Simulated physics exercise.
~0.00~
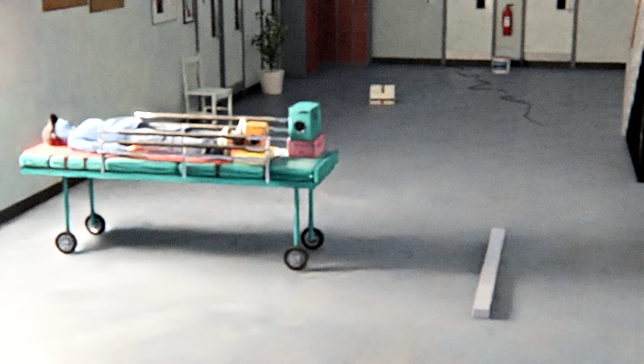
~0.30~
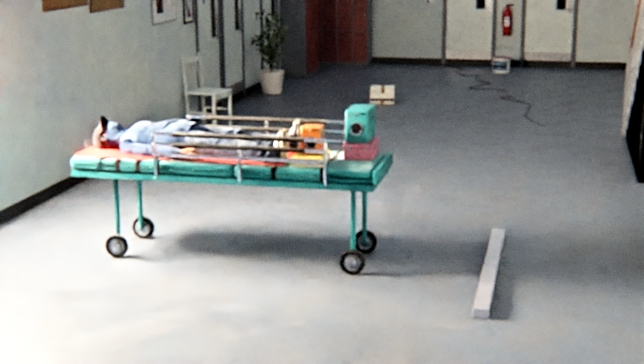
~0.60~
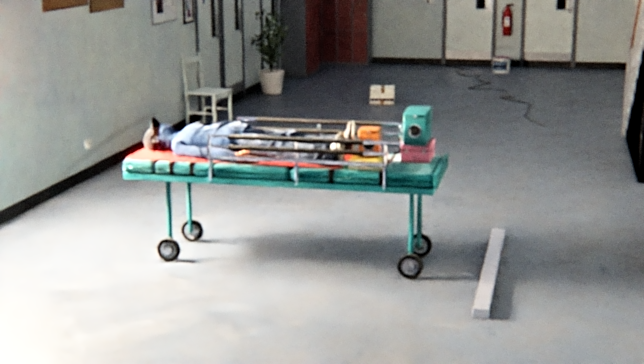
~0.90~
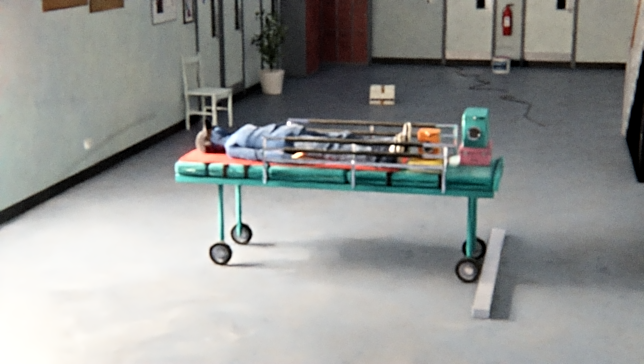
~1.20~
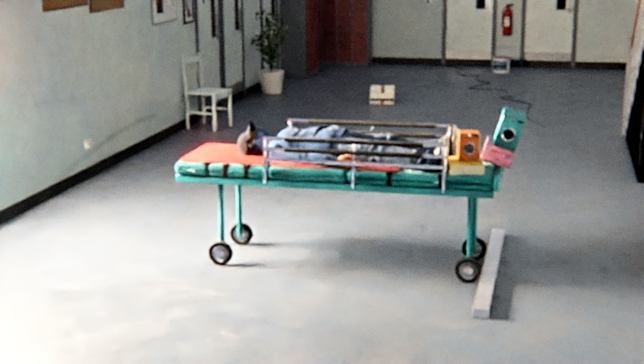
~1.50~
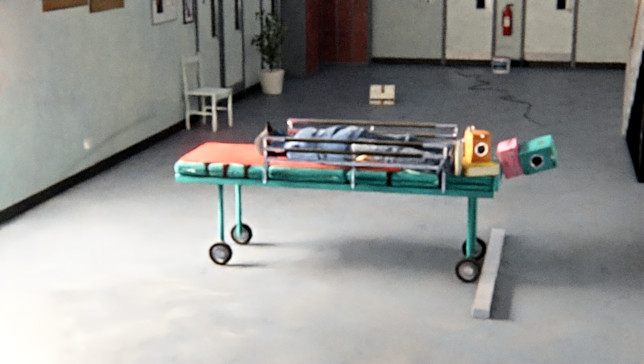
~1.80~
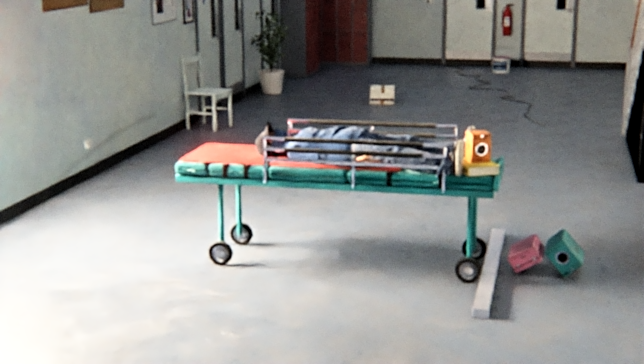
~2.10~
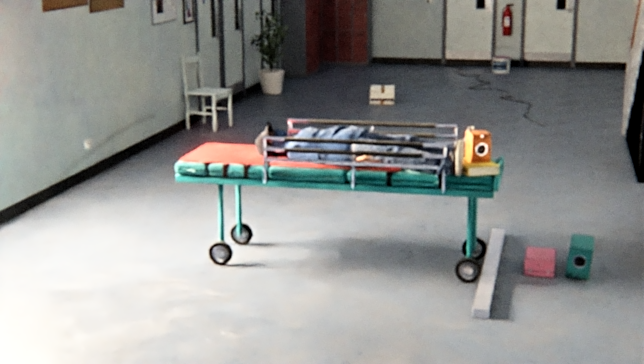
At the start, a teal hospital trolley carrying a limp person, an orange pump on a yellow folder, and a teal monitor on a pink case rolls right along a corridor toward a low sill. Its front wheels meet the sill and the trolley stops dead. The load keeps sliding right, baring the red mattress at the left, while the monitor and pink case tip over the right end. Both tumble to the floor beyond the sill, the monitor landing upside down. The person, the folder and the upright pump come to rest still on the trolley.
